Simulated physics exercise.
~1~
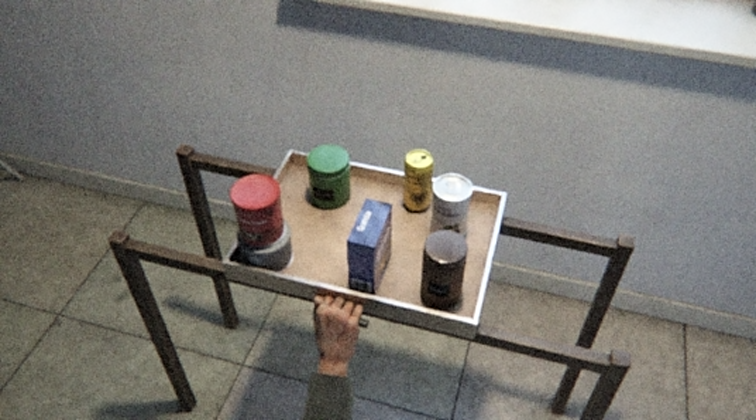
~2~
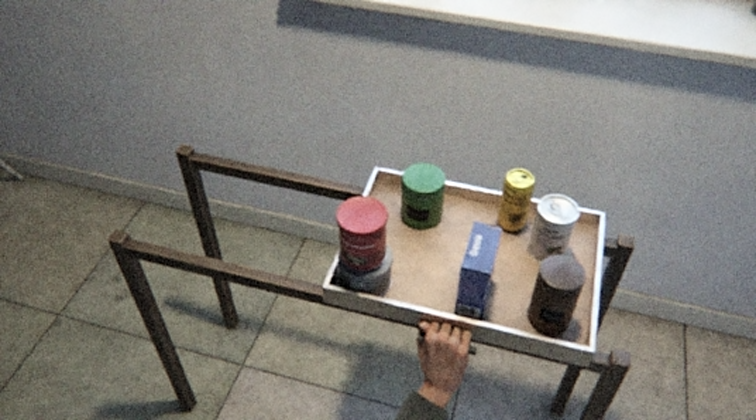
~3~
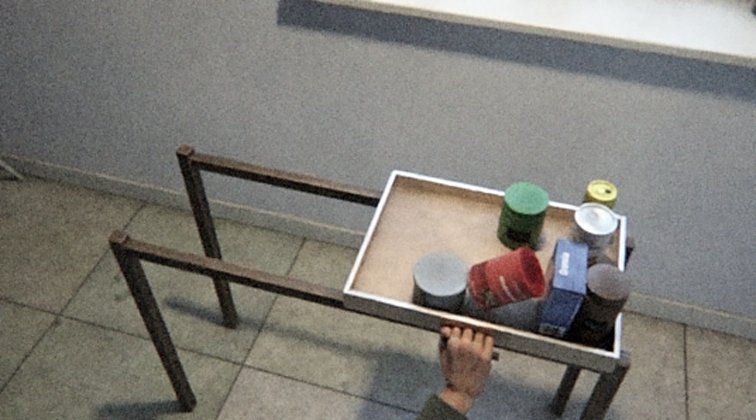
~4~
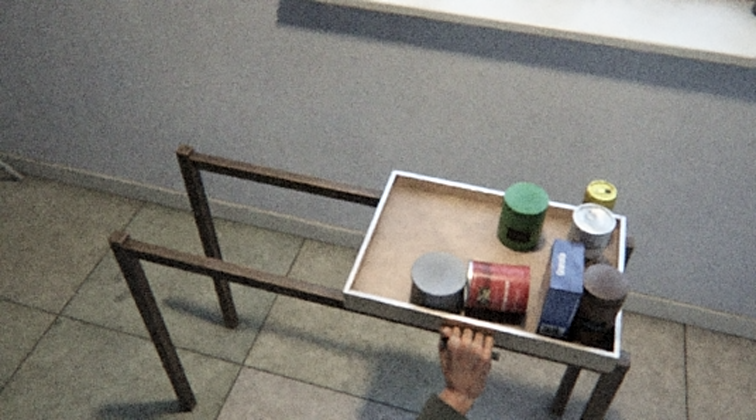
To begin with, a hand grips the front edge of a shallow, rimmed tray on a dark frame, where a red tin sits on a grey tub among a green jar, a yellow can, a white tin, a blue packet and a brown jar. The hand moves the tray to the right, and the brown jar tilts a little. When the tray halts at the right end, the loose things have slid toward its right side and the red tin is toppling off the tub. Finally the red tin lies on its side between the upright tub and packet, with everything still aboard.
